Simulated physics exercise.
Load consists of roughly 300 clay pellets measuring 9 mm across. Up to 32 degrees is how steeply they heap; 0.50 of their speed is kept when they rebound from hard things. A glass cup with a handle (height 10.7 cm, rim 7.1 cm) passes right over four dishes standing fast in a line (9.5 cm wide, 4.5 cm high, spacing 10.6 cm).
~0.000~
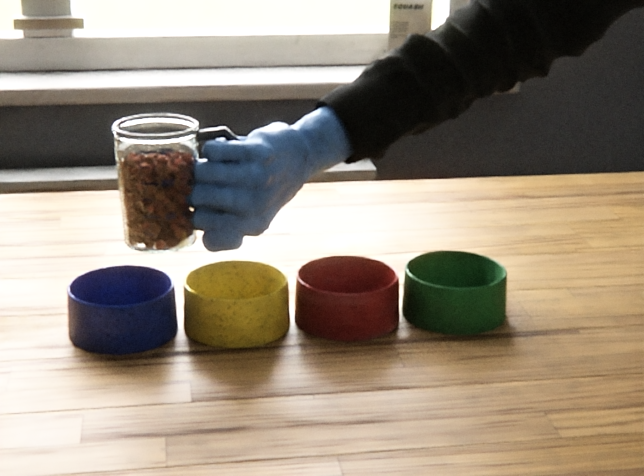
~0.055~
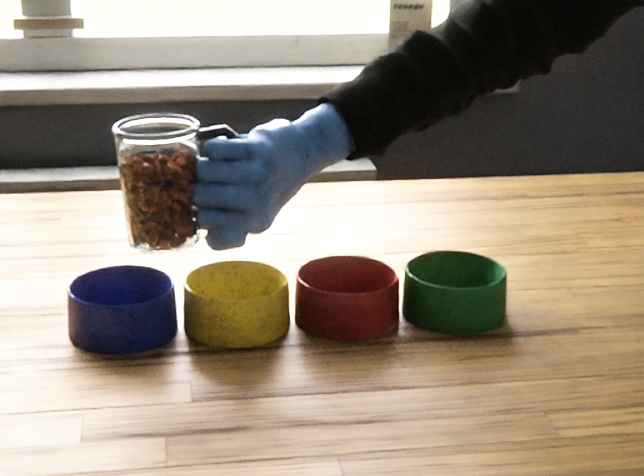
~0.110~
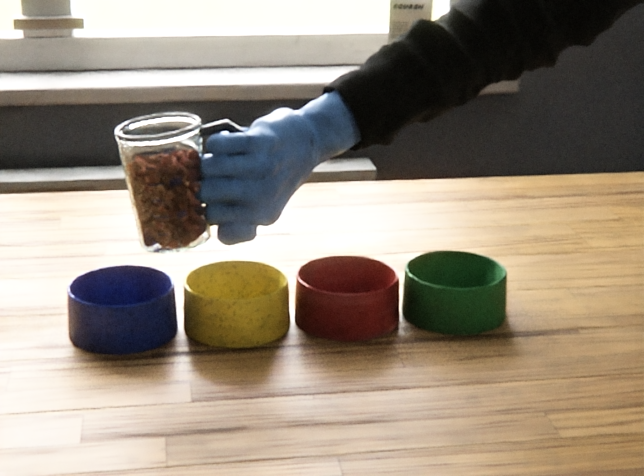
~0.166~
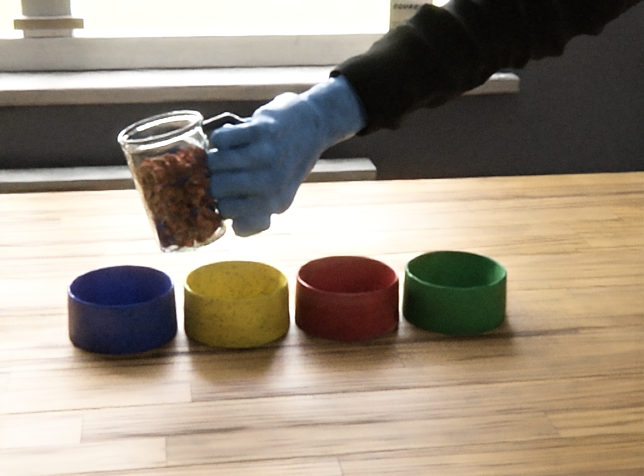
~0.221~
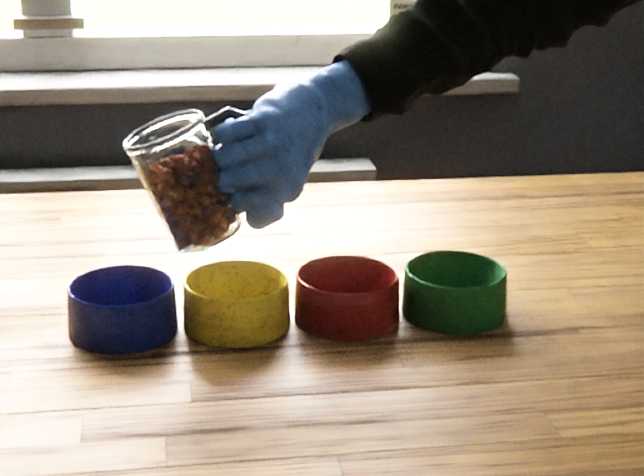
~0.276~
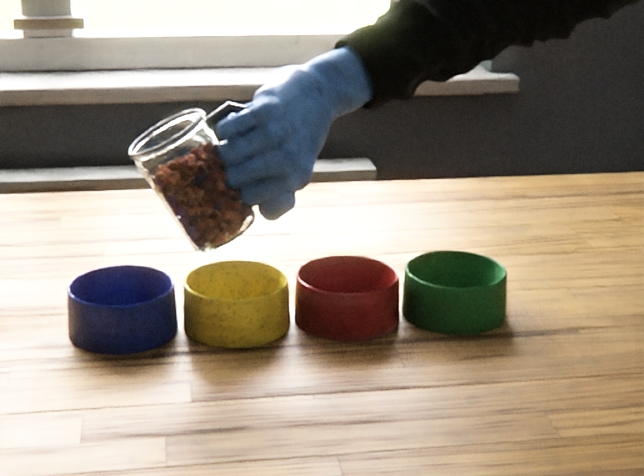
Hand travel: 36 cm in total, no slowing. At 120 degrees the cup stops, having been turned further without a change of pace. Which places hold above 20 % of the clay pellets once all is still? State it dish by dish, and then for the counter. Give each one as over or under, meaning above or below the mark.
Red: Over, blue: Under, green: Under, yellow: Over, counter: Under.
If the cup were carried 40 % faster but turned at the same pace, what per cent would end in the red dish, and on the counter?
Shares - red 80, counter 10.
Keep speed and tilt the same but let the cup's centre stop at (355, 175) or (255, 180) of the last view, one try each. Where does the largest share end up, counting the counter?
Most lands at yellow on the first run and at yellow on the second.
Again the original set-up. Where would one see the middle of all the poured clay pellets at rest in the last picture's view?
Estimated resting centre: Around (261, 307).
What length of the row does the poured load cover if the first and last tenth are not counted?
Length: Approx. 12 cm.
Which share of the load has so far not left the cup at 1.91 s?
About 0 percent of the load.
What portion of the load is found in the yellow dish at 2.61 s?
Estimate to date: Some 60 %.
After 1.26 s, tilt 120 degrees; cup holds 20 %, red 10 %, yellow 55 %.
After 1.91 s, tilt 120 degrees; cup holds 0 %, red 25 %, yellow 60 %.
After 2.61 s, tilt 120 degrees; cup holds 0 %, red 25 %, yellow 60 %.
In the end, at 2.9 s, red 25 %, blue 0 %, green 0 %, yellow 60 %, counter 10 %.
